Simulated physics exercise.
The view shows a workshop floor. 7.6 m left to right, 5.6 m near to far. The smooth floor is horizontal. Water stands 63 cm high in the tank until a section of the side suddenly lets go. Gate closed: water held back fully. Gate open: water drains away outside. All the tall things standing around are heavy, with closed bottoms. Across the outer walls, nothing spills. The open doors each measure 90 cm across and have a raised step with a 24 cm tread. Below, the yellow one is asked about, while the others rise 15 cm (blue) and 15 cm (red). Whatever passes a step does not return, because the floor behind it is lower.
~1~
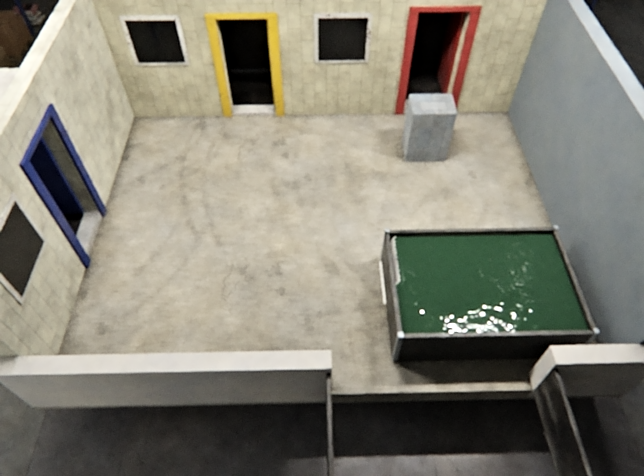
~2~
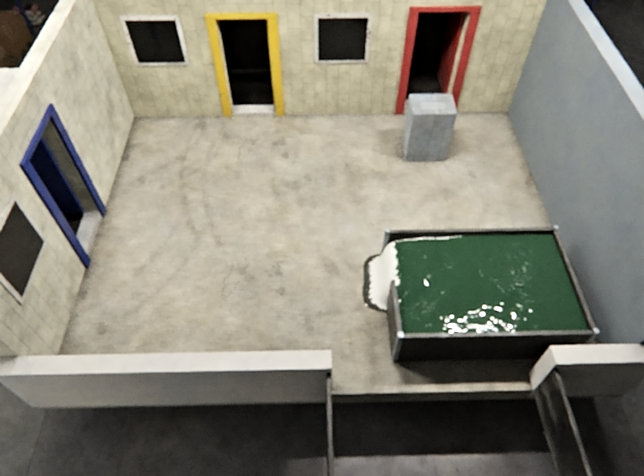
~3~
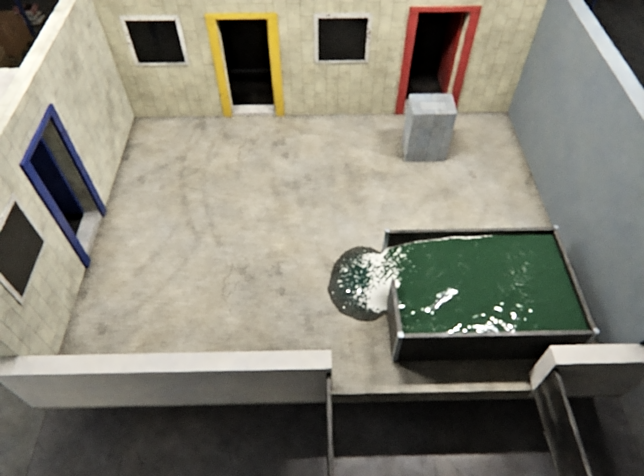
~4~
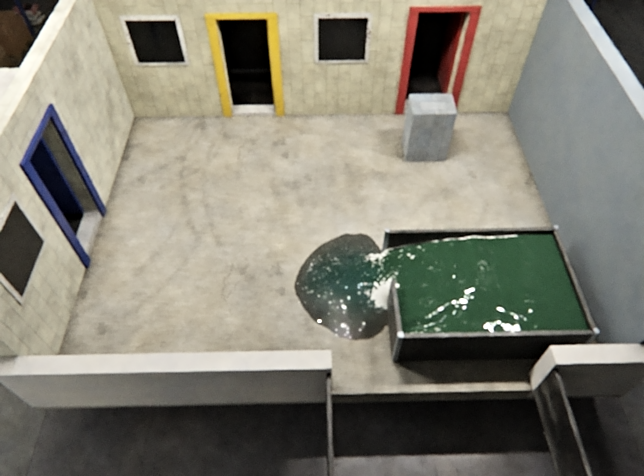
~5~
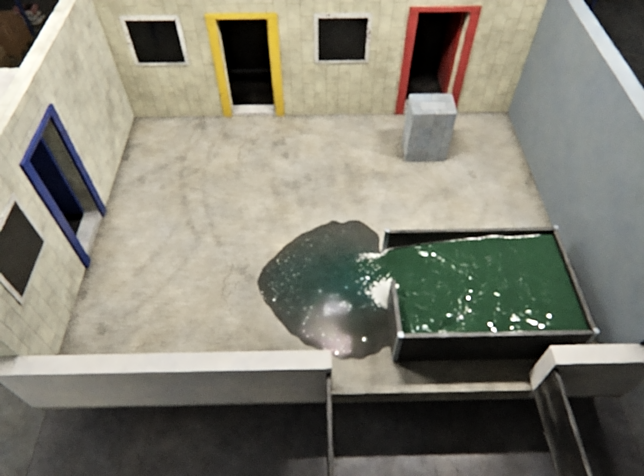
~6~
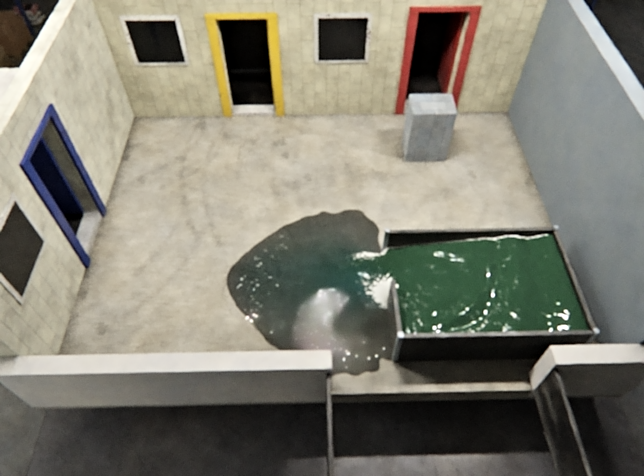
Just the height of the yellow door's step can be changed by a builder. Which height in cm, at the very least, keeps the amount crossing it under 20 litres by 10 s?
Close to 5.5 cm is just enough.
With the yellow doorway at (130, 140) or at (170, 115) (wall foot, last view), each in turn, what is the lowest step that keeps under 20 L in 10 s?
Roughly 11.0 cm, then roughly 12.5 cm.
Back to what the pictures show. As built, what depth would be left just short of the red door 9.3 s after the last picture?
Depth: Near 6.0 cm.
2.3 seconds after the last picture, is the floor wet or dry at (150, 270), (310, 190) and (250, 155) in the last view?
Okay, in order that's got wet, got wet and finally got wet.
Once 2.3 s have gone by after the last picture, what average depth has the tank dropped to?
About 35 cm.
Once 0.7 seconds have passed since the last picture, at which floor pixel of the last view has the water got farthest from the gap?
In the last picture, around (109, 271).
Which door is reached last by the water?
The red door.
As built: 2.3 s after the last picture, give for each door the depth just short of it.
Door depths (cm): Blue = 16, red = 0, yellow = 3.
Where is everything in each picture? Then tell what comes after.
The tank at (482, 281) is whole and still, 63 cm deep; the yellow door at (249, 72) is dry, in the first picture.
The front is at (372, 303), 0.3 m from the gap at (389, 275); 0.2 m2 of floor is wet, 63 cm left at the back, in the second picture.
The gap is at (388, 276), the front 0.8 m out at (335, 297); the back of the tank holds 63 cm, in the third picture.
The gap is at (388, 276), the front 1.3 m out at (304, 294); the back of the tank holds 63 cm, in the fourth picture.
Water pours out at (388, 276) and has run 1.9 m, to (265, 285); about 5 cm deep outside, 63 cm at the back, in the fifth picture.
The gap is at (389, 276), the front 2.4 m out at (233, 285); the back of the tank holds 63 cm; 3.1 m in a straight line remain to the yellow door at (249, 72), in the sixth picture.
Then, 0.7 s after the last picture water covers 30 % of the floor, deepest (33 cm) near (373, 276); it has not reached the yellow door.
Then, 2.3 s after the last picture water covers 55 % of the floor, deepest (28 cm) near (84, 357); 3 cm at the yellow door, 0 litres in over its 7 cm step.
Then, 9.3 s after the last picture water covers 85 % of the floor, deepest (12 cm) near (498, 112); 8 cm at the yellow door, 10 litres in over its 7 cm step.
At the yellow door as built, the water peaked near 9 cm, 6.1 s after the last picture.
With a step of 5 cm, 28 litres would have come in within the 10 s; with 6.5 cm, 13 litres. So under 20 litres takes about 5.5 cm.
